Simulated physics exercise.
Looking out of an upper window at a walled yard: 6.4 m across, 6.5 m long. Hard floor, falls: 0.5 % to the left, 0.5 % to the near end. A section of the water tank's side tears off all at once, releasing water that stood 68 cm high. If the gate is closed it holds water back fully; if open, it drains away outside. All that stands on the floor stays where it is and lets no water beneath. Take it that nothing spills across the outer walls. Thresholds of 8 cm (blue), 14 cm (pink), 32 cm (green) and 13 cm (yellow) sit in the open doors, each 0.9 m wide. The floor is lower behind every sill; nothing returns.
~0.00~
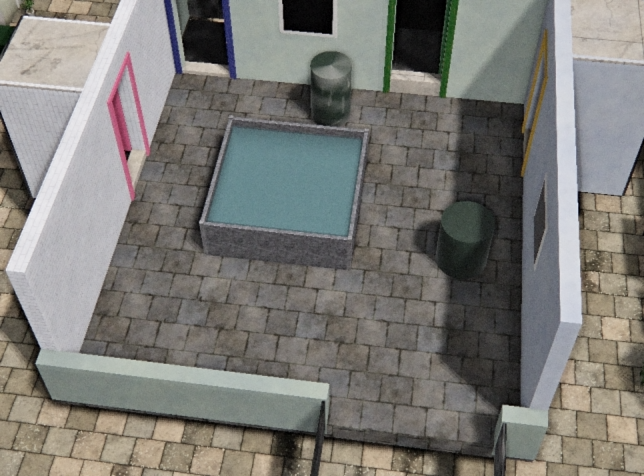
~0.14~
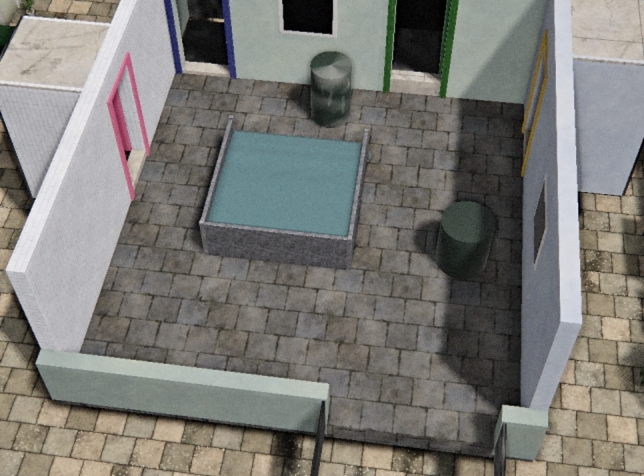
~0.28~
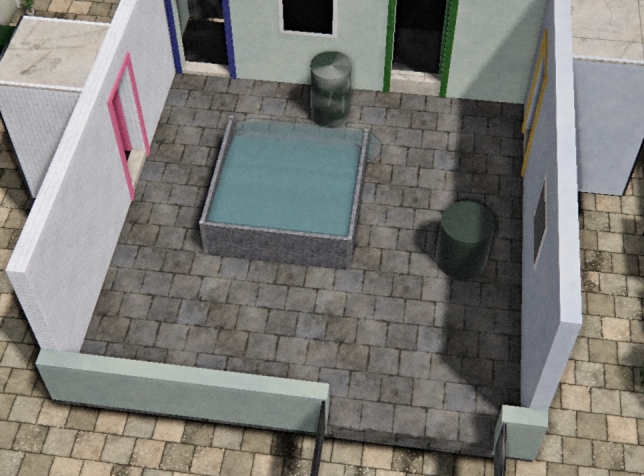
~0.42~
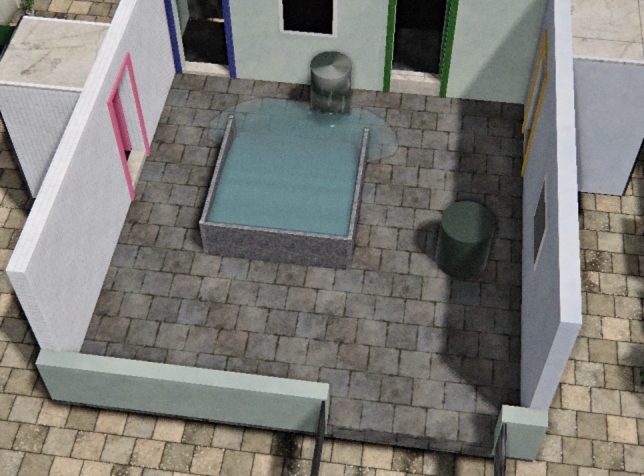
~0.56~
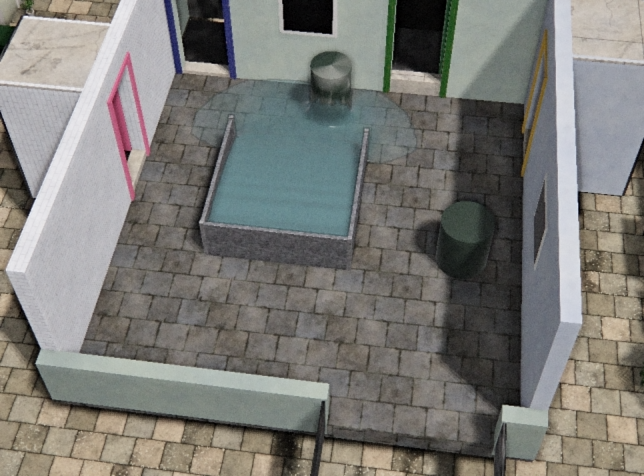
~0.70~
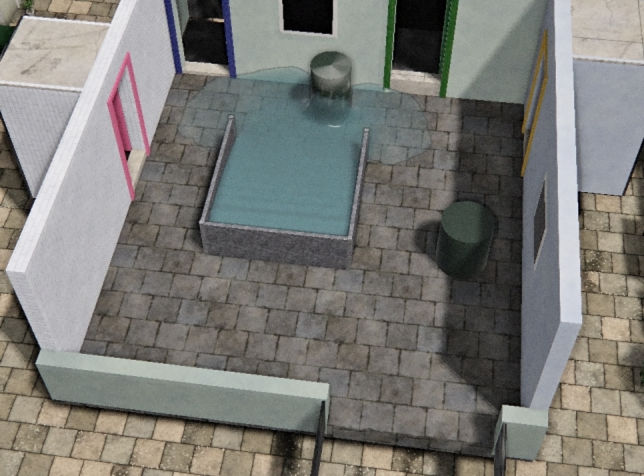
Water in a raised square tank sat still until the tank's far side gave way, then poured out across the paving, spreading in a widening sheet around the nearby green drum toward the back wall.
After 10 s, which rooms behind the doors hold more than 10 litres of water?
Outcome: At the blue door the inflow will break the limit. At the pink door the inflow will remain within the limit. At the green door the inflow will remain within the limit. At the yellow door the inflow will break the limit.
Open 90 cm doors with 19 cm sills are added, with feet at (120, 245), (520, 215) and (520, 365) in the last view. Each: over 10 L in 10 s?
Check each in turn: The first fails, the second fails, the third fails.
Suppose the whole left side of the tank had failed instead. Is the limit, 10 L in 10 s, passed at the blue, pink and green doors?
For blue, too much; for pink, too much; for green, too little.
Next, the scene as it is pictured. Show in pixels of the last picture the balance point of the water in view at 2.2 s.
It lies at roughly (306, 144) in pixels.
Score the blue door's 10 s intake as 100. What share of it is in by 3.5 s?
That works out near 65%.
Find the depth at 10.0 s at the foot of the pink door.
Around 6.0 cm there.
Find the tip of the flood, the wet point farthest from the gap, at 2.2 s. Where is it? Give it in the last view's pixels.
Location: Approx. (519, 104) in the last view.
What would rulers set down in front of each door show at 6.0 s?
Depths in cm: Blue 13, pink 8, green 8, yellow 9.
After 1.4 s water covers 20 % of the floor and is deepest (46 cm) near (280, 89); blue door 19 cm at the sill, 8 L in, pink door not reached, green door 25 cm at the sill, 0 L in, yellow door not reached.
After 2.2 s water covers 30 % of the floor and is deepest (49 cm) near (186, 74); blue door 29 cm at the sill, 67 L in, pink door not reached, green door 21 cm at the sill, 0 L in, yellow door 13 cm at the sill, 0 L in.
After 3.5 s water covers 50 % of the floor and is deepest (32 cm) near (469, 99); blue door 25 cm at the sill, 219 L in, pink door 8 cm at the sill, 0 L in, green door 17 cm at the sill, 0 L in, yellow door 26 cm at the sill, 64 L in.
After 6.0 s water covers 85 % of the floor and is deepest (19 cm) near (517, 255); blue door 13 cm at the sill, 336 L in, pink door 8 cm at the sill, 0 L in, green door 8 cm at the sill, 0 L in, yellow door 9 cm at the sill, 116 L in.
After 10.0 s water covers 100 % of the floor and is deepest (11 cm) near (320, 408); blue door 7 cm at the sill, 349 L in, pink door 6 cm at the sill, 0 L in, green door 5 cm at the sill, 0 L in, yellow door 7 cm at the sill, 116 L in.
